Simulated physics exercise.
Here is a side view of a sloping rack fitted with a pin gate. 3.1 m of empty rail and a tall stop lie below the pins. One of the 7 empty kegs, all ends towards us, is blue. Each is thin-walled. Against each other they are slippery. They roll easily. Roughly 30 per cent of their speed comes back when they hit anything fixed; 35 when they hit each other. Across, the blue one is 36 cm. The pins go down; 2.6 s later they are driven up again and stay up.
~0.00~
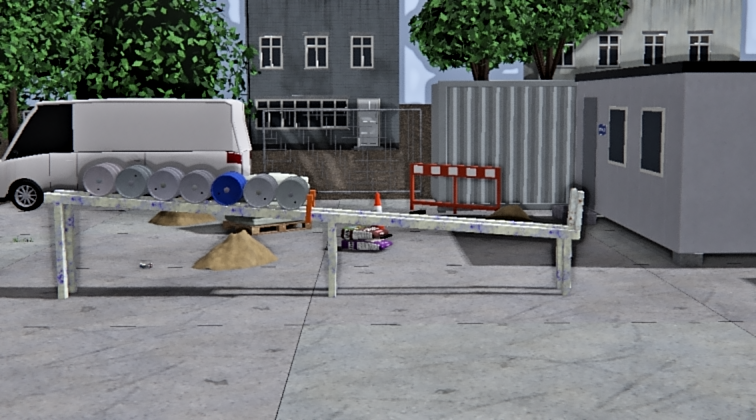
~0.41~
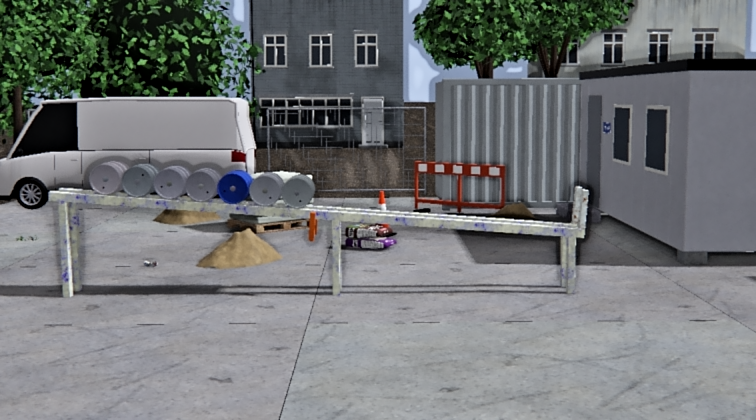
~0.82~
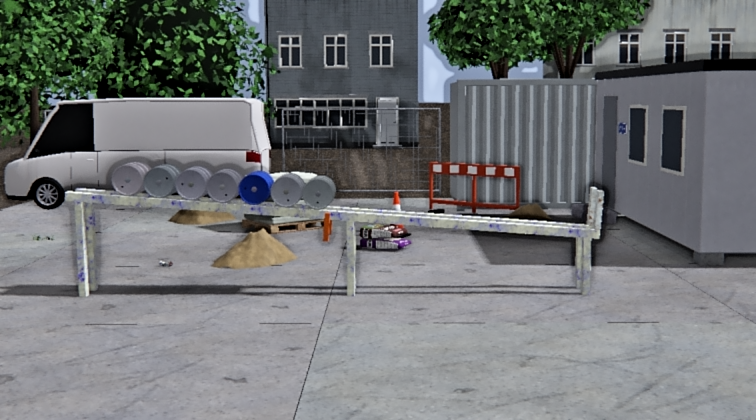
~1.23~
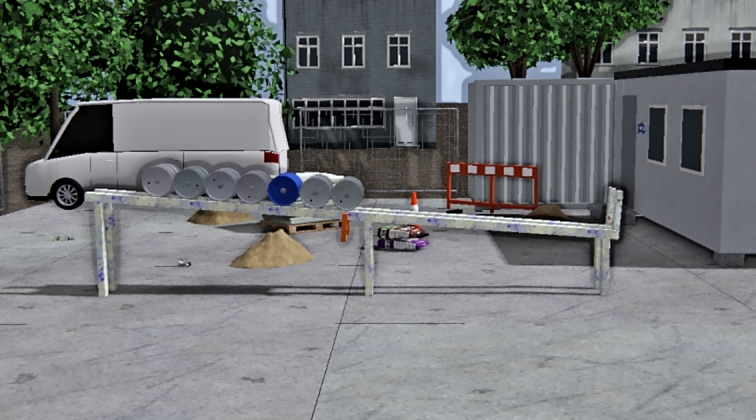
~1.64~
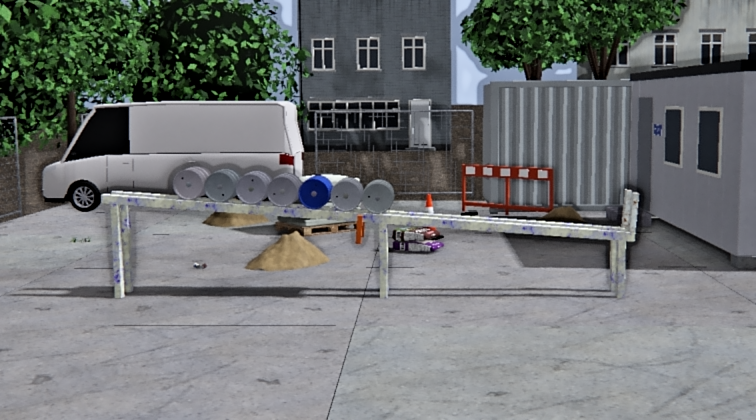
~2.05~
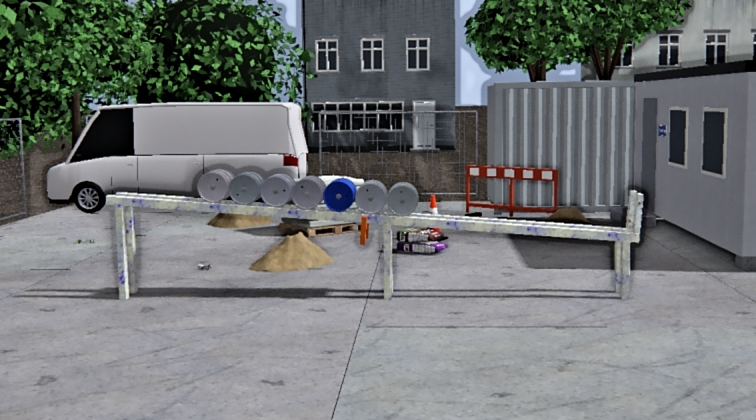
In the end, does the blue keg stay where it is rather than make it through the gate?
Freed.
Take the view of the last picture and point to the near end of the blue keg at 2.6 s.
At about (373, 199).
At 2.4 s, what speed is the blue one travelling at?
Estimated speed near 0.7 m/s.
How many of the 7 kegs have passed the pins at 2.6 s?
At that point, 3.
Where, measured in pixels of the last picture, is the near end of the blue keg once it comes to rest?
Around (555, 212).
After 2.4 s, blue is on the rails, 5 cm above the pins, rolling right; 2 below the pins.
After 2.6 s, blue is on the rails, 10 cm below the pins, rolling right; 3 below the pins.
At rest (4.9 s), blue is on the rails, 210 cm below the pins; 3 below the pins.
